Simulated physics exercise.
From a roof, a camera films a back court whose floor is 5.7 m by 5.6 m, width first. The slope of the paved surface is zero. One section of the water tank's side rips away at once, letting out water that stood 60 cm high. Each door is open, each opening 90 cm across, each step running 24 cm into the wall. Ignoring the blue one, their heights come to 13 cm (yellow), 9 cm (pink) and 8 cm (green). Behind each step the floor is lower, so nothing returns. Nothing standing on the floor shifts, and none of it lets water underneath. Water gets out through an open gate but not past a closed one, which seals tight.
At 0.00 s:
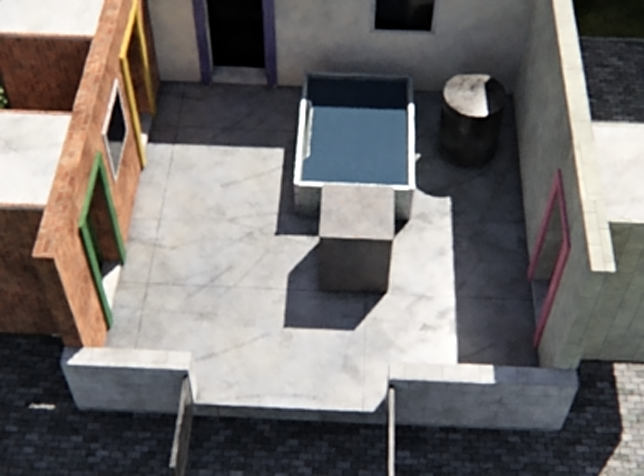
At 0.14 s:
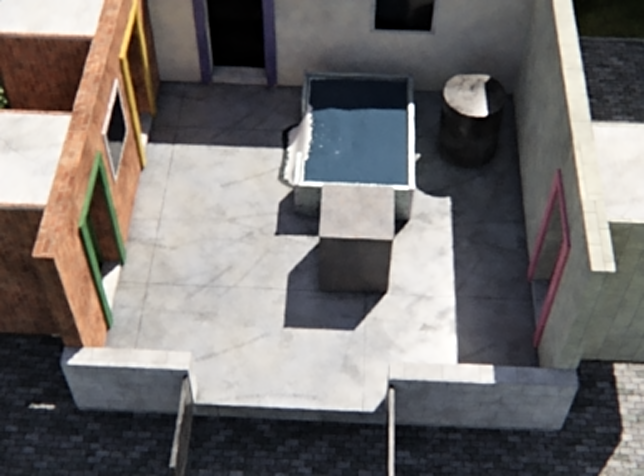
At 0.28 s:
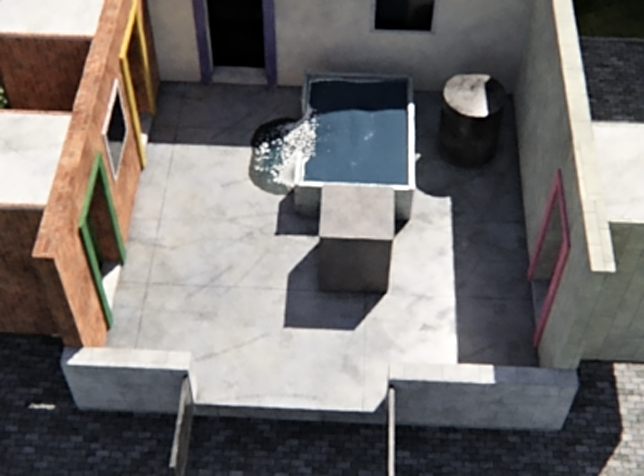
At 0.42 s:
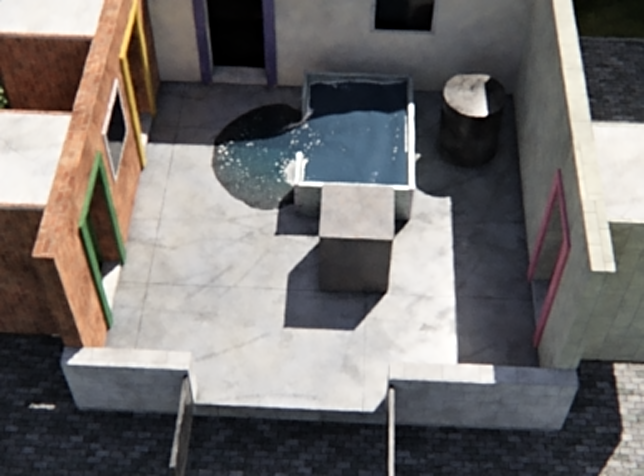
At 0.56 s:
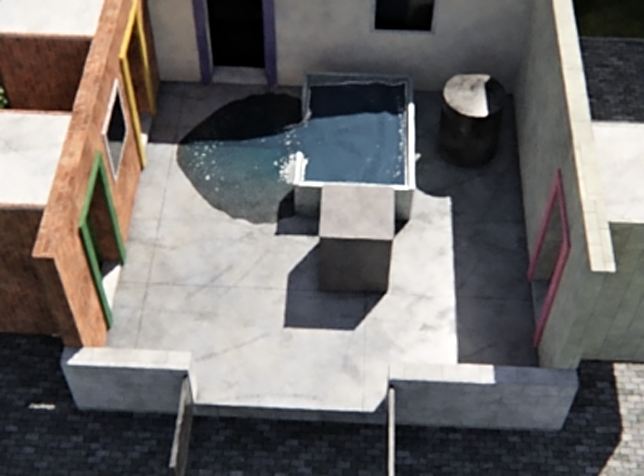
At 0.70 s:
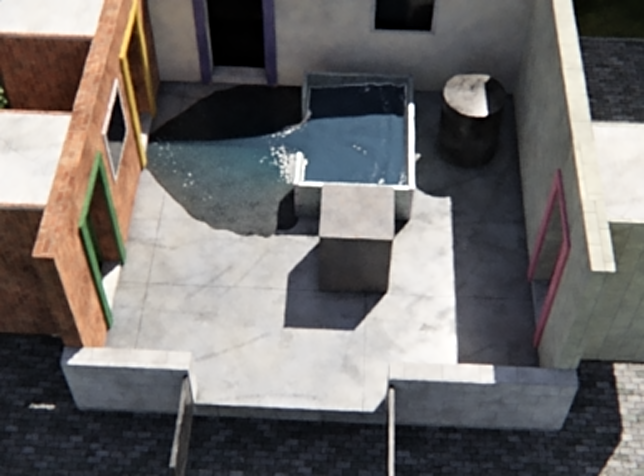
Water burst out of the left side of a full tank in a walled courtyard, splashed onto the pale paving, and spread leftward in a widening dark pool while the block and barrel nearby stayed still.
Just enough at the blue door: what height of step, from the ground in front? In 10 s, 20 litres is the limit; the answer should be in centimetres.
Some 11.5 cm.
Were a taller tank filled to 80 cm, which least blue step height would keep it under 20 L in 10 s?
15 cm.
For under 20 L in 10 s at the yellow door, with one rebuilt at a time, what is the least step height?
I'd raise yellow to close to 25 cm.
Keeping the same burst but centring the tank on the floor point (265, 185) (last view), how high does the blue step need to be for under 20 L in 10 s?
Close to 10.5 cm would do it.
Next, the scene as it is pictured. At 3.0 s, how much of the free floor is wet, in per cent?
Roughly 35 percent of the floor is wet.
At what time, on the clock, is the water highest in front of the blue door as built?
3.2 s.
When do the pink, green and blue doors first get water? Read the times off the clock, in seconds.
The pink door at 7.5 seconds, the green door at 1.6 seconds, the blue door at 0.8 seconds.
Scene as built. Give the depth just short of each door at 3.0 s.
Lab note, depth in cm: Yellow 21; pink 0; green 8; blue 14.
After 1.4 s water covers 25 % of the floor, deepest (38 cm) near (161, 81); 8 cm at the blue door, 0 litres in over its 14 cm step.
After 3.0 s water covers 35 % of the floor, deepest (22 cm) near (146, 154); 14 cm at the blue door, 2 litres in over its 14 cm step.
After 10.0 s water covers 90 % of the floor, deepest (9 cm) near (103, 357); 6 cm at the blue door, 6 litres in over its 14 cm step.
At the blue door as built, the water arrived by 0.9 s and peaked near 14 cm at 3.2 s.
With a step of 10.5 cm, 27 litres would have come in within the 10 s; with 14 cm, 6 litres. So under 20 litres takes about 11.5 cm.
